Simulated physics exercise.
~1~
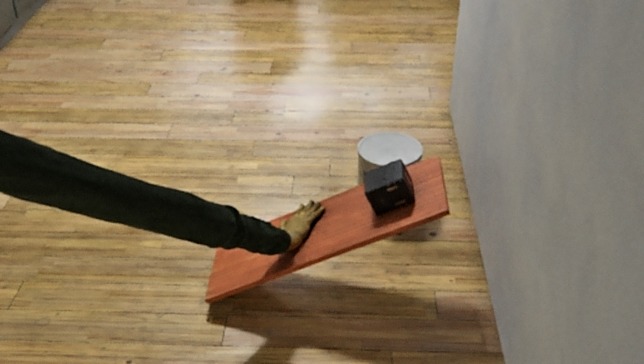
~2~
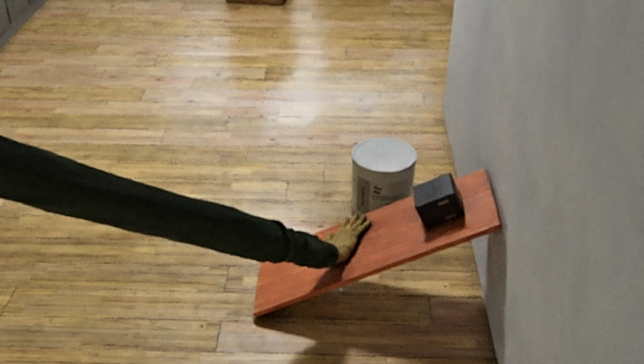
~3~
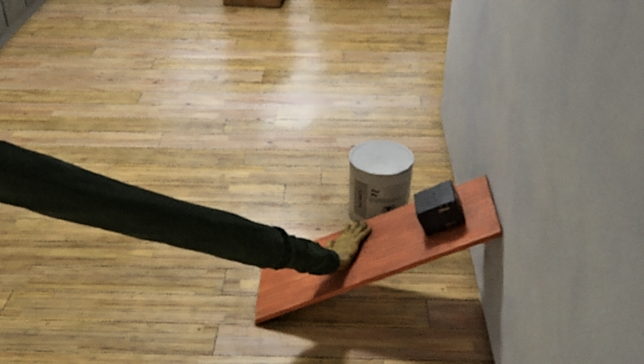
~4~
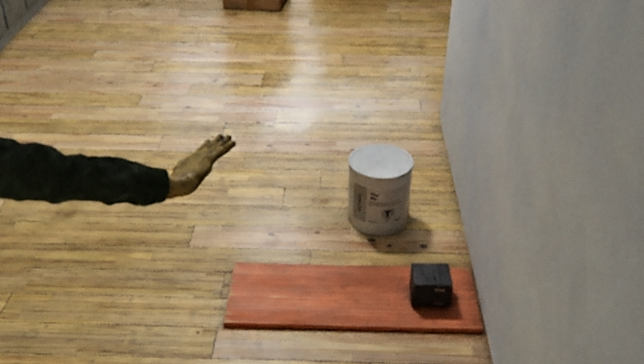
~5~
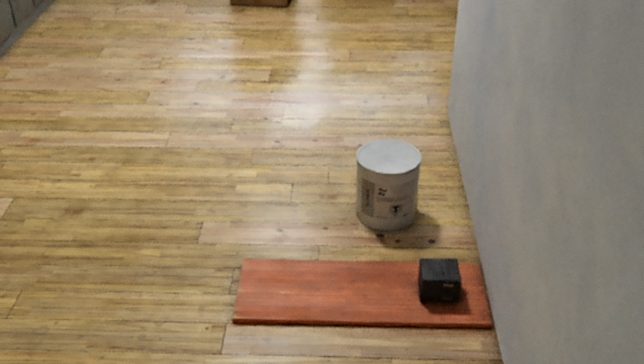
We see a hand tilt an orange board with a small black box on it and move it right toward a gray wall, beside a white pail. Once the hand lets go and draws back, the board slips down and lies flat on the wooden floor, the box still on top.
